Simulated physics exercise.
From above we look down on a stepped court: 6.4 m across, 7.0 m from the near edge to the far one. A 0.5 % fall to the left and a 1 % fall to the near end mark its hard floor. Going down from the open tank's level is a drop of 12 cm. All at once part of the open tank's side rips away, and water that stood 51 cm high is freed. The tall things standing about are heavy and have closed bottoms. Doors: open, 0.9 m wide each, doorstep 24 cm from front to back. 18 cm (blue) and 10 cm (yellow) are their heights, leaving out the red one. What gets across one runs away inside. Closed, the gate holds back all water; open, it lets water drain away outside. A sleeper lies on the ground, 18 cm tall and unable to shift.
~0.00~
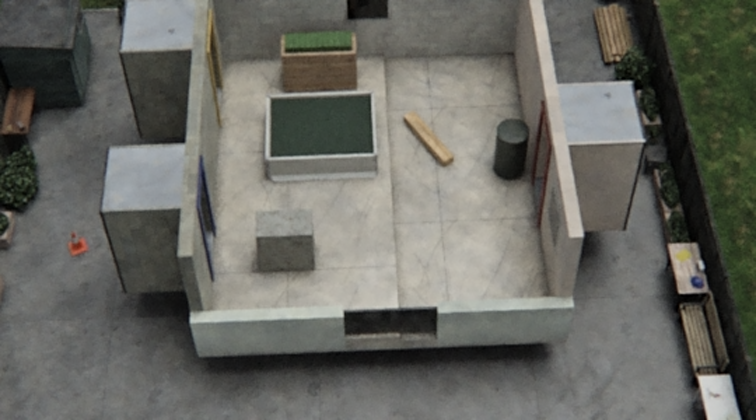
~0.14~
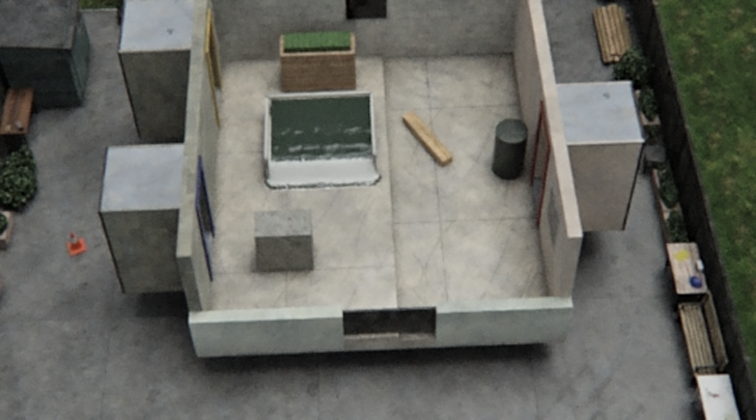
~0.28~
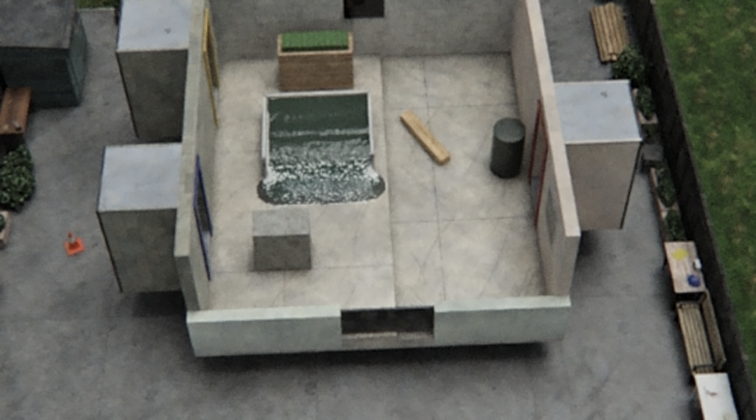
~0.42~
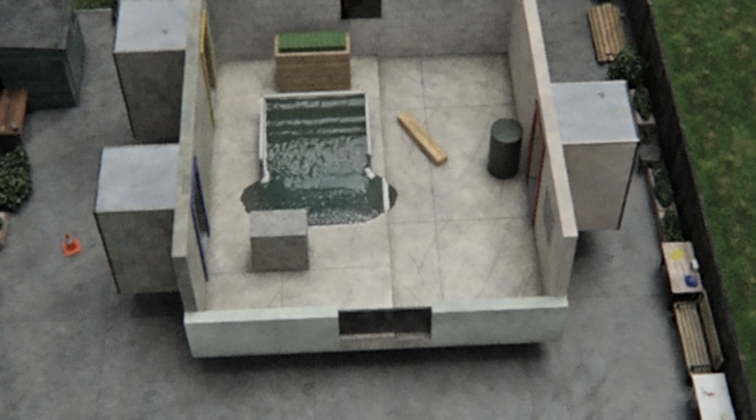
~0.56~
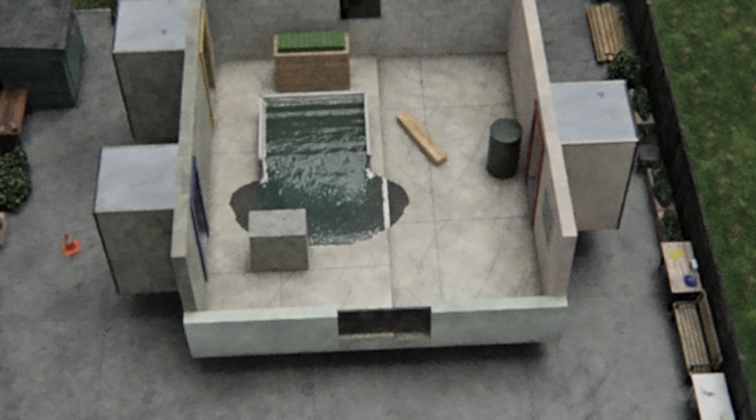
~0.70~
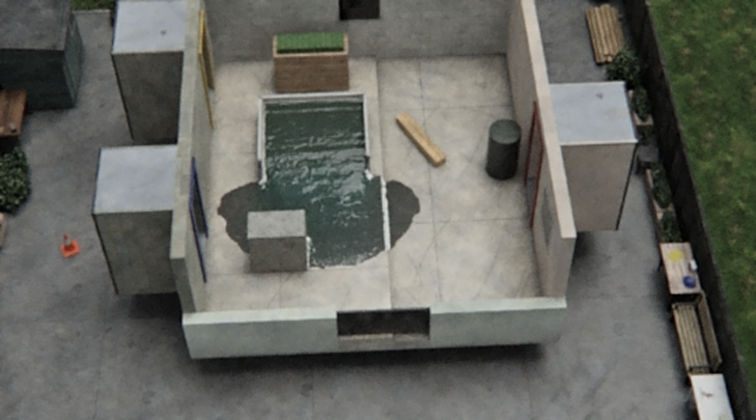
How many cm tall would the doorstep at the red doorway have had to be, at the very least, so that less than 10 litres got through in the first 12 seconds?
It needed to be roughly 7 cm tall.
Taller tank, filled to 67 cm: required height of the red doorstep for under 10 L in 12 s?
Roughly 10.5 cm high.
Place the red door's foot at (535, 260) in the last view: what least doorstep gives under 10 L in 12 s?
It needs roughly 9.5 cm.
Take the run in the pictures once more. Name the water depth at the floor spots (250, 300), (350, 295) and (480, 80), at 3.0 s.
I'd read roughly 10, 5 and 0 cm there.
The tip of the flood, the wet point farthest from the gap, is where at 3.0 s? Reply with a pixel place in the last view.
Around (542, 323).
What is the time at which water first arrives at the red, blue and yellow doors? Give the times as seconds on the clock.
At red it's 4.0 s, at blue 1.1 s, and at yellow 3.8 s.
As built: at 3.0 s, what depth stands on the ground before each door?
Depths, in cm - red: 0, blue: 18, yellow: 0.
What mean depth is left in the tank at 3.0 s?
I'd put it at some 9 centimetres on average.
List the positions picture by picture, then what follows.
The first frame shows the open tank at (321, 127) is whole and still, 51 cm deep; the red door at (541, 171) is dry.
In the second frame, water pours out at (321, 168) and has run 0.2 m, to (272, 186); about 10 cm deep outside, 51 cm at the back.
In the third frame, the gap is at (319, 169), the front 0.7 m out at (273, 202); the back of the open tank holds 51 cm.
In the fourth frame, the front is at a hidden place, 1.2 m from the gap at (316, 170); 2.9 m2 of floor is wet, 49 cm left at the back.
In the fifth frame, water pours out at (316, 170) and has run 1.7 m, to a hidden place; about 7 cm deep outside, 43 cm at the back.
In the sixth frame, the gap is at (315, 171), the front 2.2 m out at (309, 264); the back of the open tank holds 44 cm; 2.6 m in a straight line remain to the red door at (533, 172).
After 1.4 s water covers 30 % of the floor, deepest (34 cm) near (290, 244); it has not reached the red door.
After 3.0 s water covers 45 % of the floor, deepest (23 cm) near (203, 327); it has not reached the red door.
After 12.0 s water covers 95 % of the floor, deepest (10 cm) near (533, 259); 7 cm at the red door, 0 litres in over its 27 cm doorstep.
At the red door as built, the water arrived by 4.0 s and peaked near 9 cm at 9.2 s.
Run again over the same 12 s with other heights there, 18 litres in over 6 cm, 5 litres over 8 cm. The limit of 10 litres is kept from about 7 cm up.
